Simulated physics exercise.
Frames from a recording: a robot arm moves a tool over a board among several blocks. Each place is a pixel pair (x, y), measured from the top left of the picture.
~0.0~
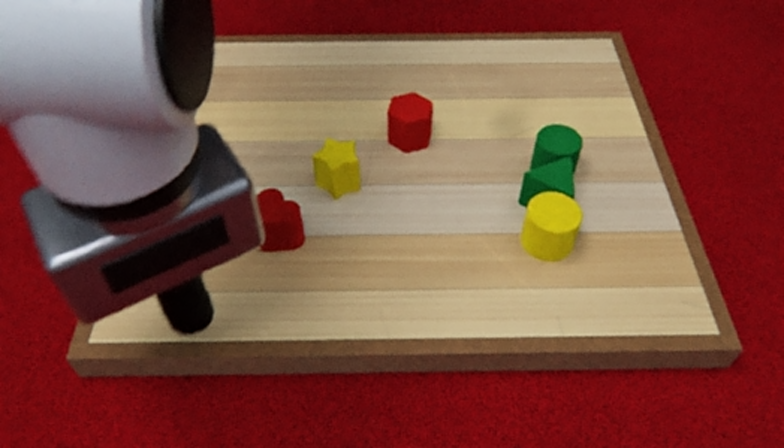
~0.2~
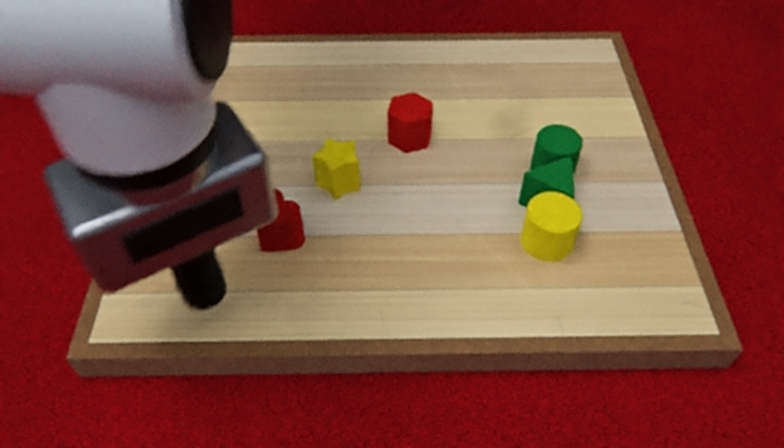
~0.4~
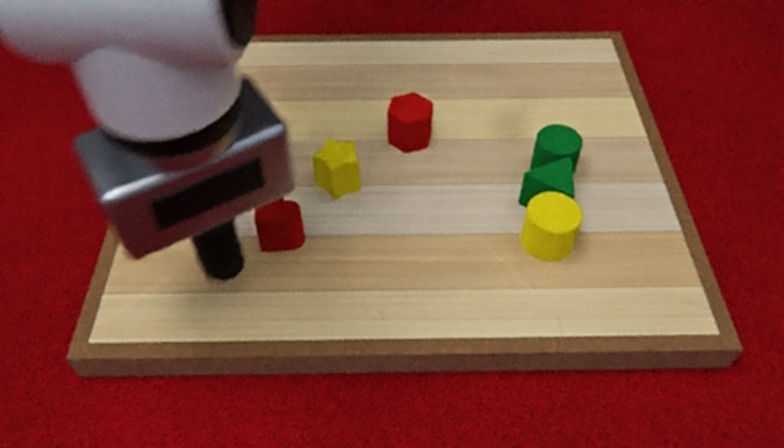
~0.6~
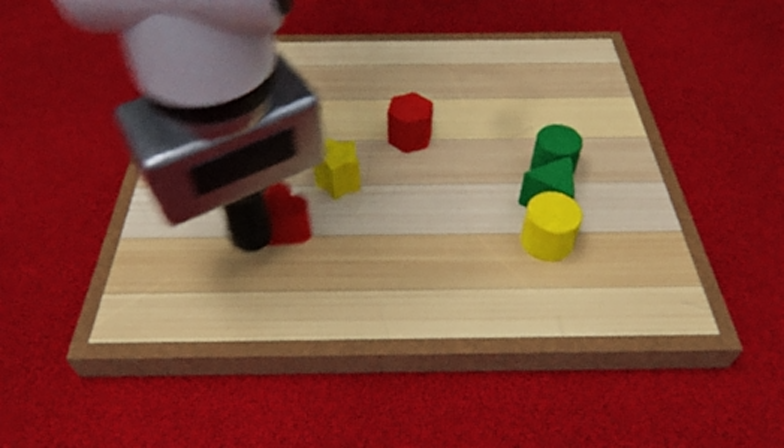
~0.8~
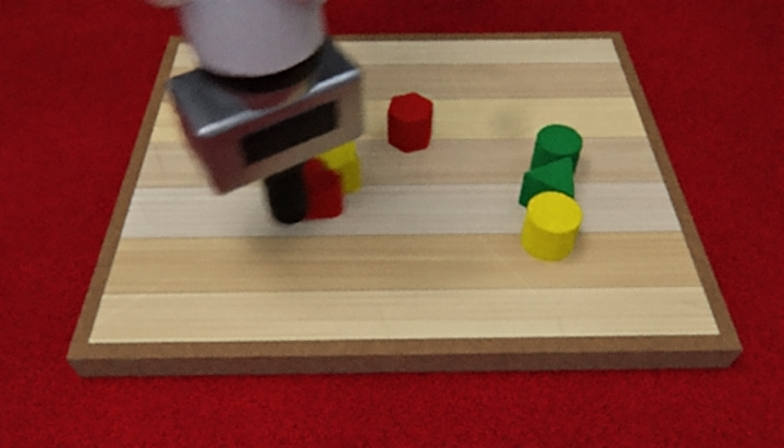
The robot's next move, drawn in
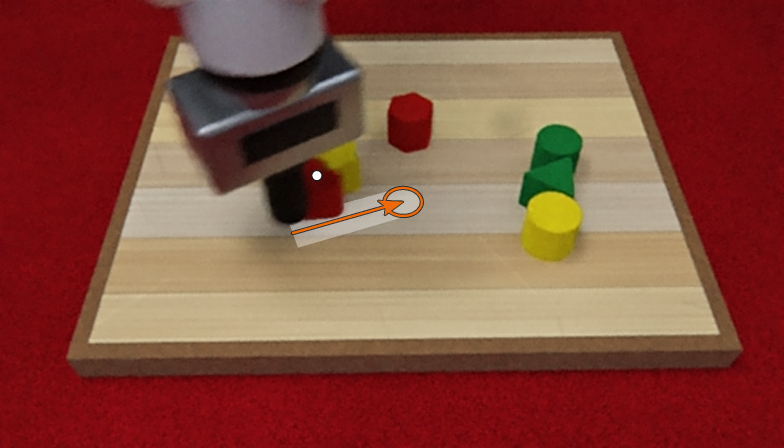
On a pale striped wooden board with a brown rim, set on a red surface, the view looks down at an angle and stays still. A red heart-shaped block, a yellow star and a red hexagon sit left to centre, with two green blocks and a yellow cylinder at right. A white and grey robot arm moves its black tip up and rightward, pushing the heart-shaped block toward the star.
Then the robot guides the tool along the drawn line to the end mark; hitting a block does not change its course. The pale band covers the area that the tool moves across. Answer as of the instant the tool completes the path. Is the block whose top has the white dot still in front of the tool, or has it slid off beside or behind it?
Beside or behind it.
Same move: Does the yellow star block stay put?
No
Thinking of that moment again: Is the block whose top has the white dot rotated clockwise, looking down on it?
No, I don't think so.
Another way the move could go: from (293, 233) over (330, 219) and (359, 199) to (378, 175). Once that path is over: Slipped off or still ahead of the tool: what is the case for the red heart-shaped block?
It is driven along in front.
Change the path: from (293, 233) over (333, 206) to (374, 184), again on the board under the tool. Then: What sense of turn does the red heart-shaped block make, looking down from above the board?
It makes a counterclockwise turn.
The line goes from (293, 233) directly to (403, 202); the dot is on the red heart-shaped block.
The first path, step by step. One third of the way, tool at (328, 200); red heart-shaped block at (347, 162), turned 15° anticlockwise; yellow star block at (352, 137), turned 25° anticlockwise.
Two thirds of the way, tool at (367, 190); red heart-shaped block at (371, 151), turned 50° anticlockwise; yellow star block at (357, 128), turned 55° anticlockwise.
At the end, tool at (404, 180); red heart-shaped block at (387, 147), turned 100° anticlockwise; yellow star block at (357, 127), turned 60° anticlockwise; red hexagon unmoved.
